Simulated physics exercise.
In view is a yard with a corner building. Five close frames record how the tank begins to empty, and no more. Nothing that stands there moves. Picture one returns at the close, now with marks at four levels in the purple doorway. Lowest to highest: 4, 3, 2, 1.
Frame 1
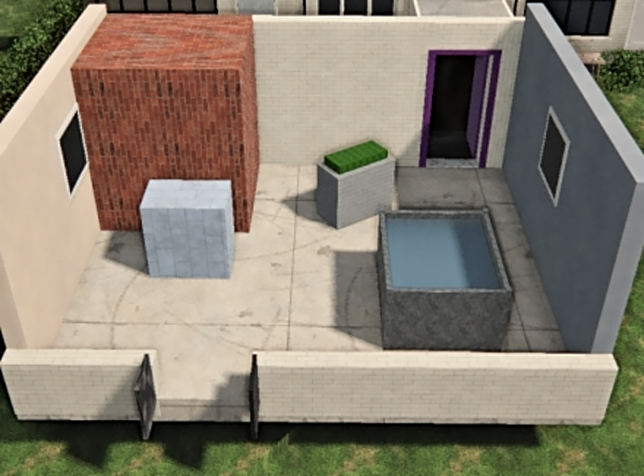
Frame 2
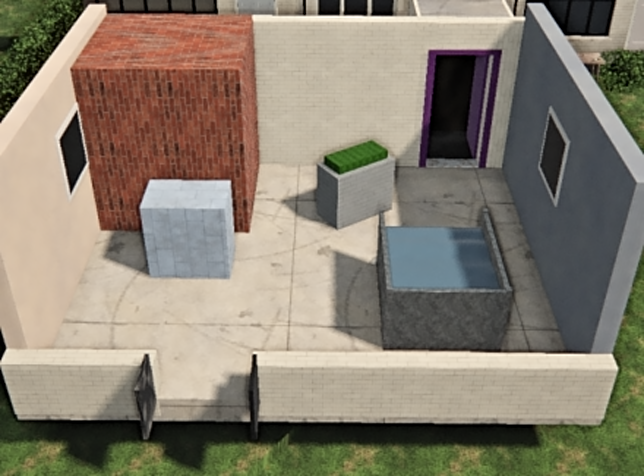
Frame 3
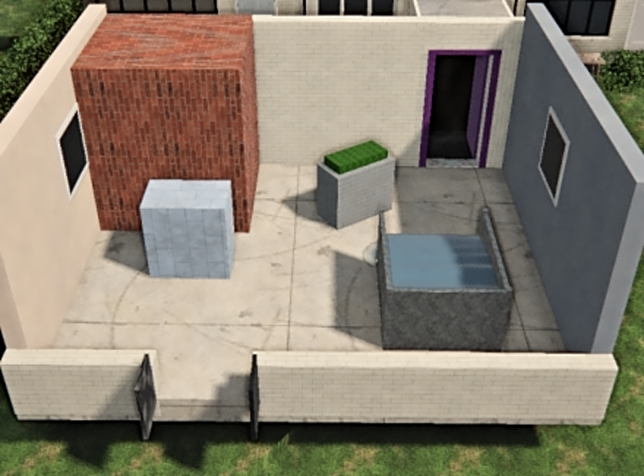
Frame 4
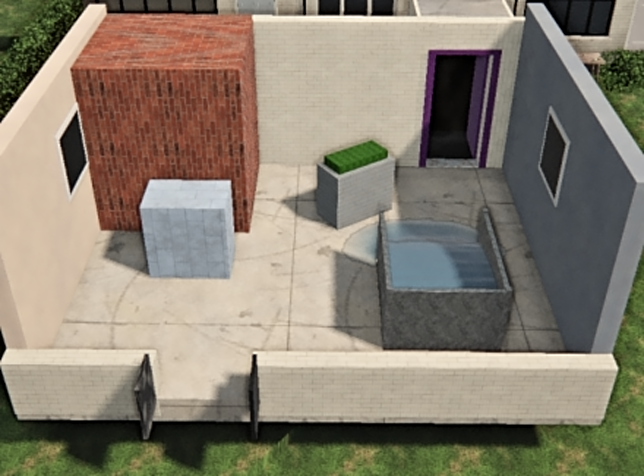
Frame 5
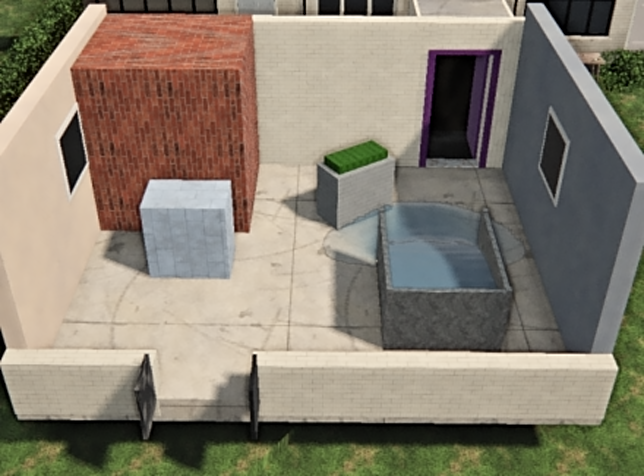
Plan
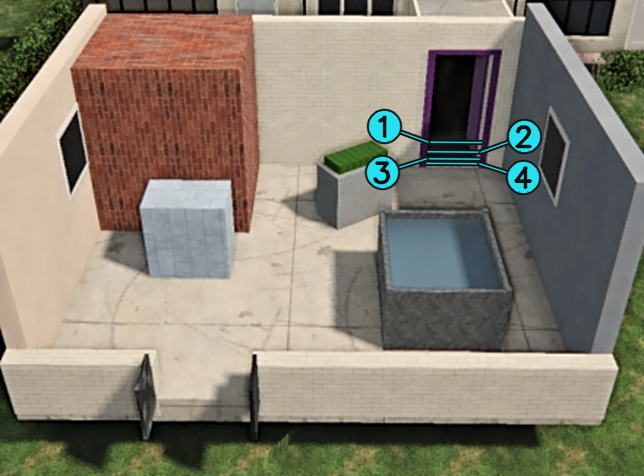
Water poured out of the far side of the stone tank in the walled yard, and a shallow sheet spread across the paving toward the grass-topped planter while everything around it stayed still.
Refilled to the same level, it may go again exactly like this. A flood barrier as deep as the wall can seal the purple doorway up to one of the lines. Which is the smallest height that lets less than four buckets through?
Use line 1.
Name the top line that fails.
That would be 2.
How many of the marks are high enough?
One of them.
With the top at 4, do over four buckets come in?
Yes, it does.
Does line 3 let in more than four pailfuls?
Yes.
In cyan, 1 at (455, 142); 2 at (454, 151); 3 at (453, 158); 4 at (452, 163); from the bottom up 4, 3, 2, 1.
Choosing 1, a splash gets over, under a bucket.
Choosing 2, about 7 bucketfuls get in.
Choosing 3, some 25 bucketfuls get in.
Choosing 4, dozens of bucketfuls pour in.
